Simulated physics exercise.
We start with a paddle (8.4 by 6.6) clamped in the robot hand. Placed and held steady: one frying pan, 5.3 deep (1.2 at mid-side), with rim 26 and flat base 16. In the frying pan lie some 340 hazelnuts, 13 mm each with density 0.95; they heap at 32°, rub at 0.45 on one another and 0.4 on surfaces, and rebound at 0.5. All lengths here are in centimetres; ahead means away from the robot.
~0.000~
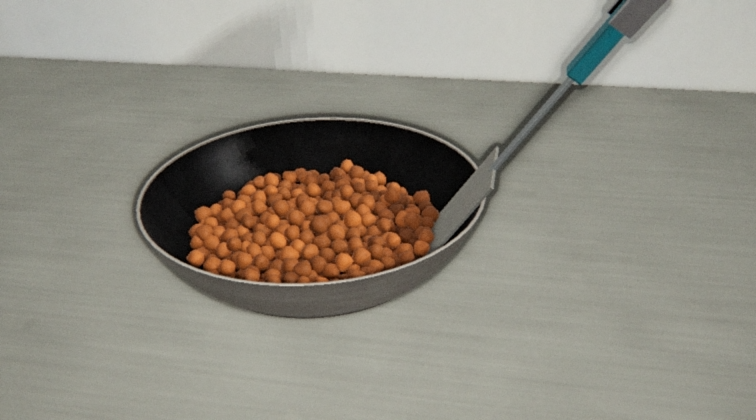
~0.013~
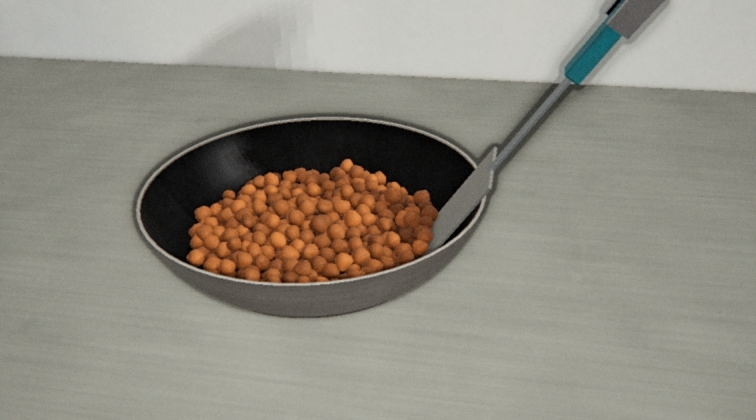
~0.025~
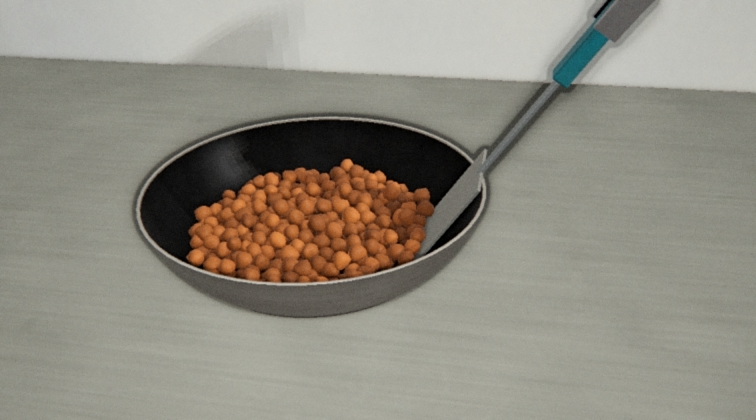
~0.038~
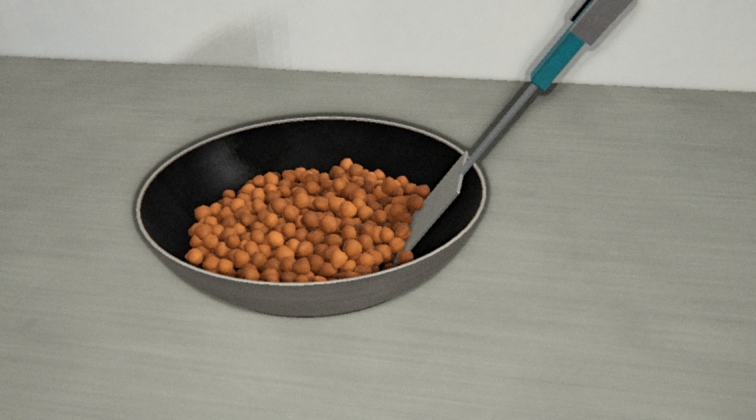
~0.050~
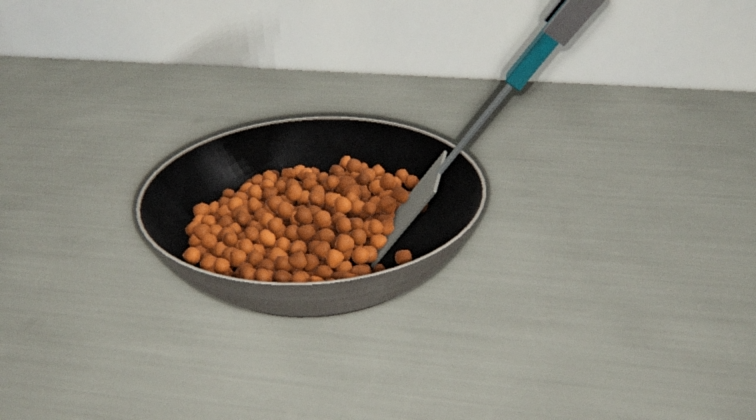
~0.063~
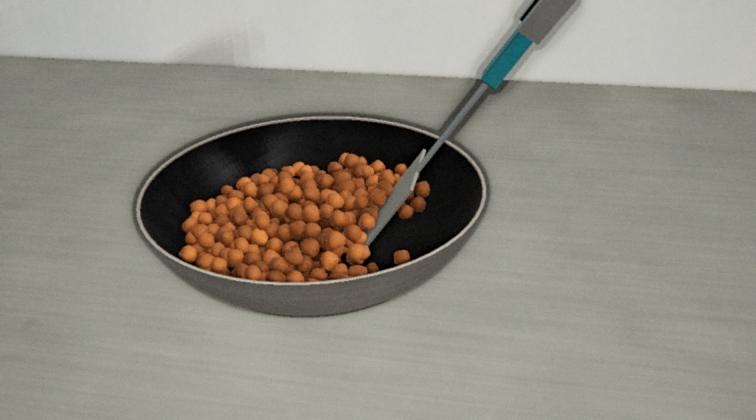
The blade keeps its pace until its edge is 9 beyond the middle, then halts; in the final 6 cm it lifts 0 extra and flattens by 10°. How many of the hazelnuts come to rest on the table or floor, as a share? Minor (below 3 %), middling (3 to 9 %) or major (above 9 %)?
Major.
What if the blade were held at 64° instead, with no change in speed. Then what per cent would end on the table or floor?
It would be near 25 per cent.
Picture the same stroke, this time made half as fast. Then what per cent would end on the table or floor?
Roughly 5 in a hundred.
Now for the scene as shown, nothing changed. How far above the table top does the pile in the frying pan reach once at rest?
Near 6.0 centimetres high.
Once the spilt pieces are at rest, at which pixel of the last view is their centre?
Roughly at (60, 222) in the final view.
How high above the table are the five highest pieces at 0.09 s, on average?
About 6 centimetres.
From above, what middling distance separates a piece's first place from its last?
Around 4 cm, measured level.
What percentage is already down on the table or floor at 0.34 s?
Some 10 per cent of the load.
After 0.09 s, sloping 56°, highest piece 6 above the table; 339 in the frying pan.
After 0.12 s, sloping 54°, highest piece 7 above the table; 339 in the frying pan.
After 0.34 s, sloping 46°, highest piece 11 above the table; 283 in the frying pan, 28 on the table or floor, 28 on the blade or in flight.
After 1.39 s, sloping 46°, highest piece 5 above the table; 281 in the frying pan, 58 on the table or floor.
At rest, 281 in the frying pan, 58 on the table or floor. That is 17 % on the table or floor.
